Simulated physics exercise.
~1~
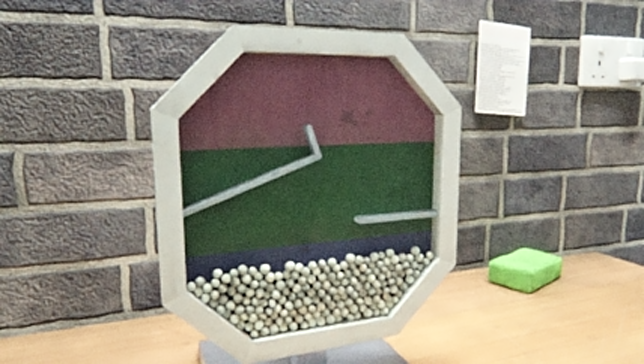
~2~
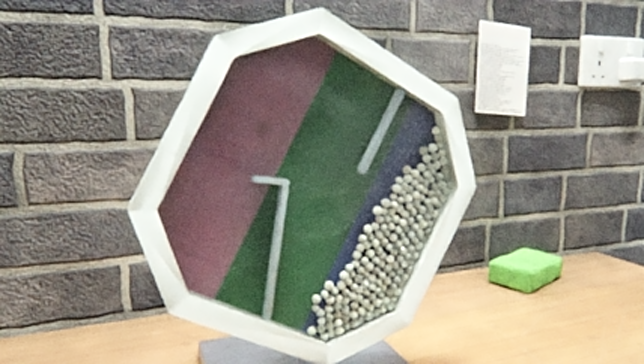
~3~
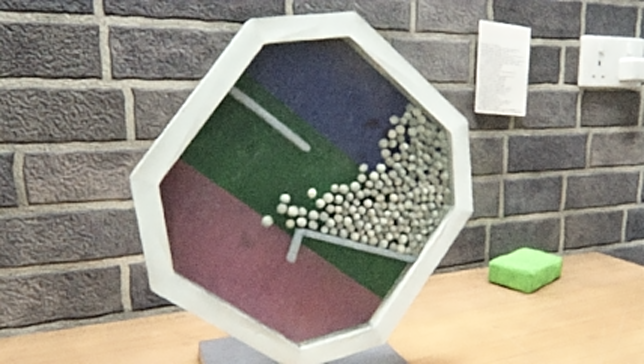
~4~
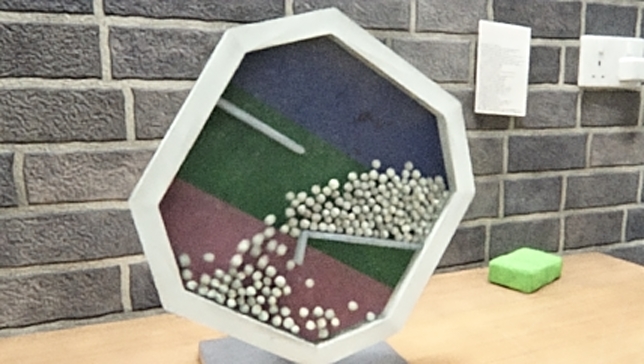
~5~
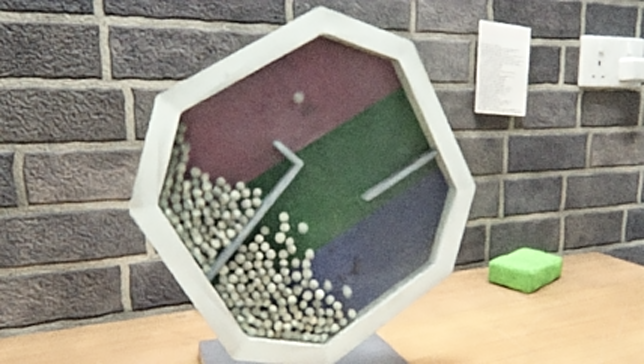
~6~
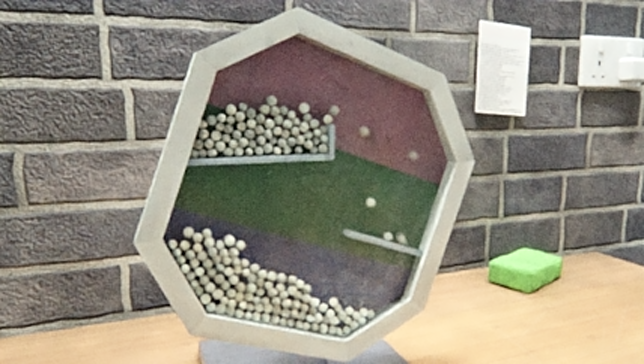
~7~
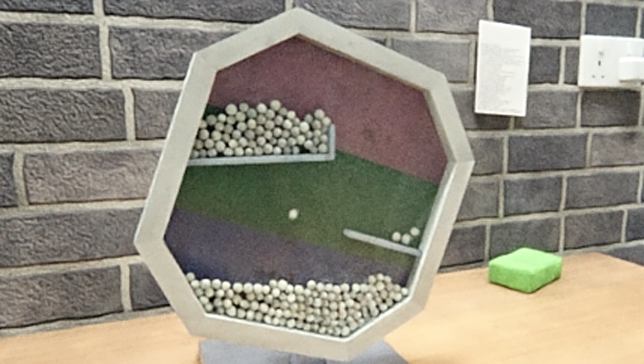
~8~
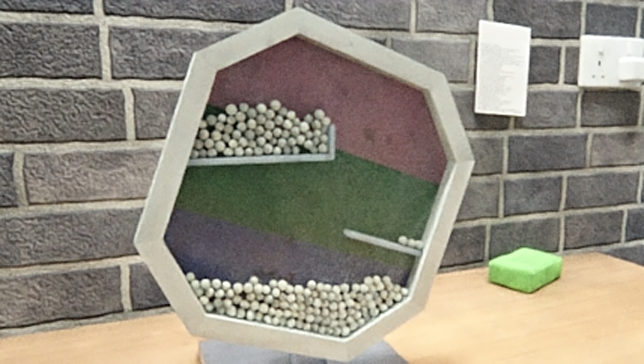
An upright eight-sided case of pale balls turned anticlockwise until it was nearly upside down, spilling them over its ledges, then swung back past level and stopped tilted, with balls resting on both ledges and the rest along the bottom.
